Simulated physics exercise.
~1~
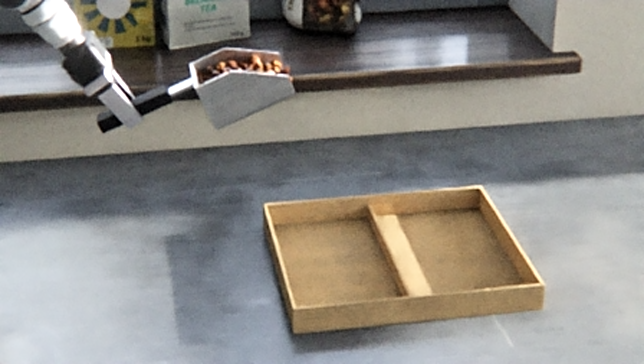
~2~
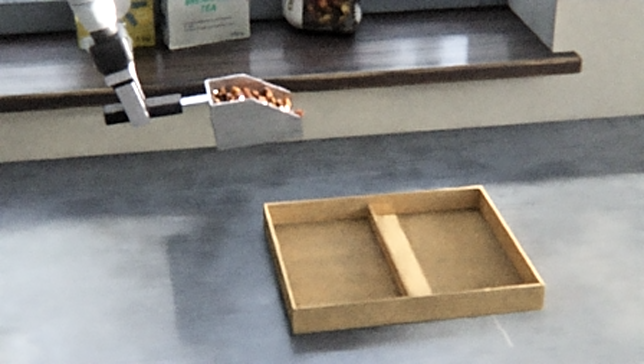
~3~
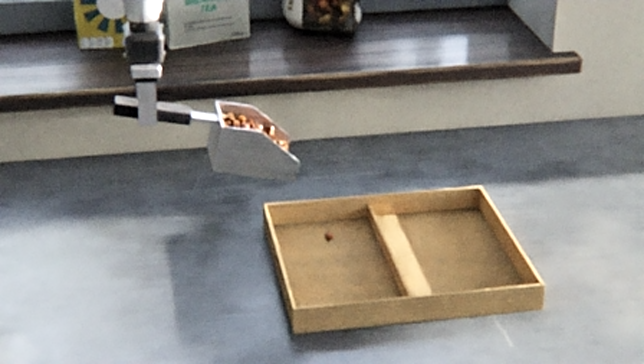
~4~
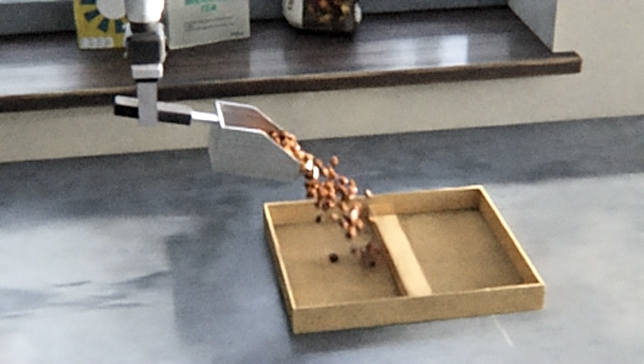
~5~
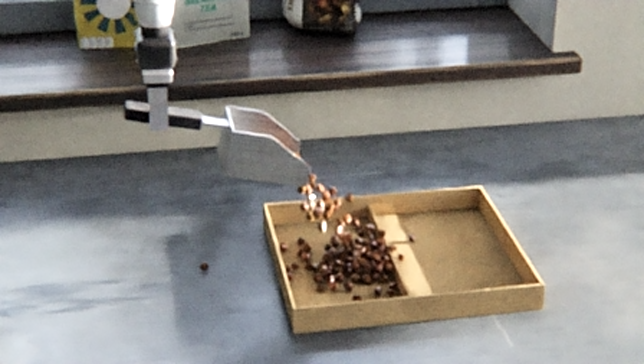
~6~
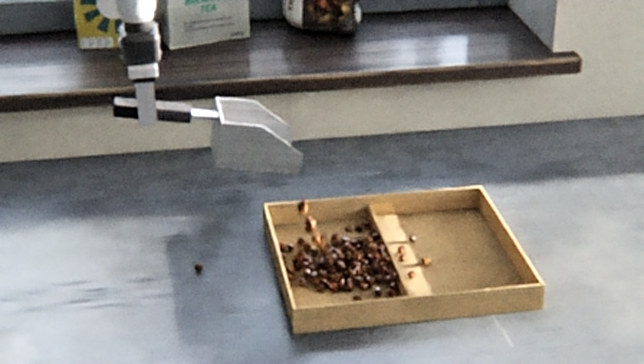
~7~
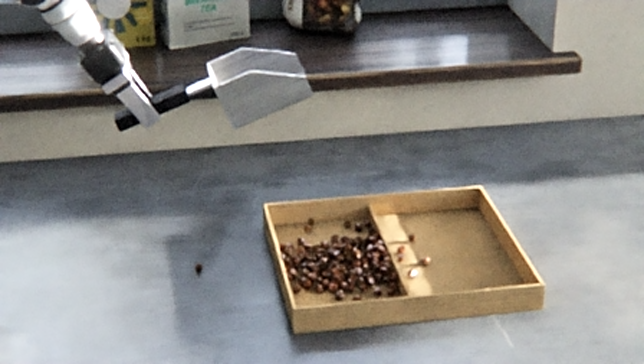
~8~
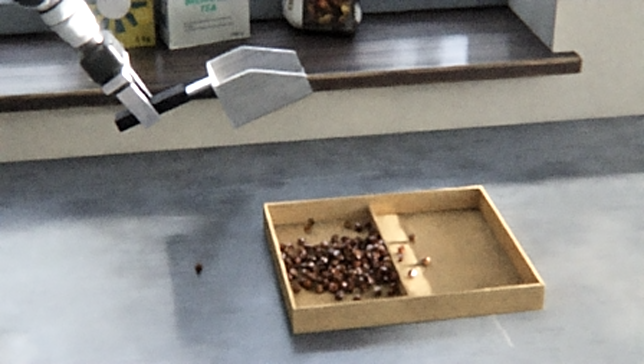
The clip opens on a robot hand holding a metal scoop filled with small brown pellets near a dark wooden sill, with a shallow, divided wooden tray on the grey table below. The hand lowers the scoop and tips it forward, and a first pellet drops into the tray. The load then pours out in a stream, piling up in the left section, while a stray pellet lands on the table. As the last ones fall, the emptied scoop levels, then rises and tilts back. It ends held still, with nearly all the pellets in the left section and a few across the divider.
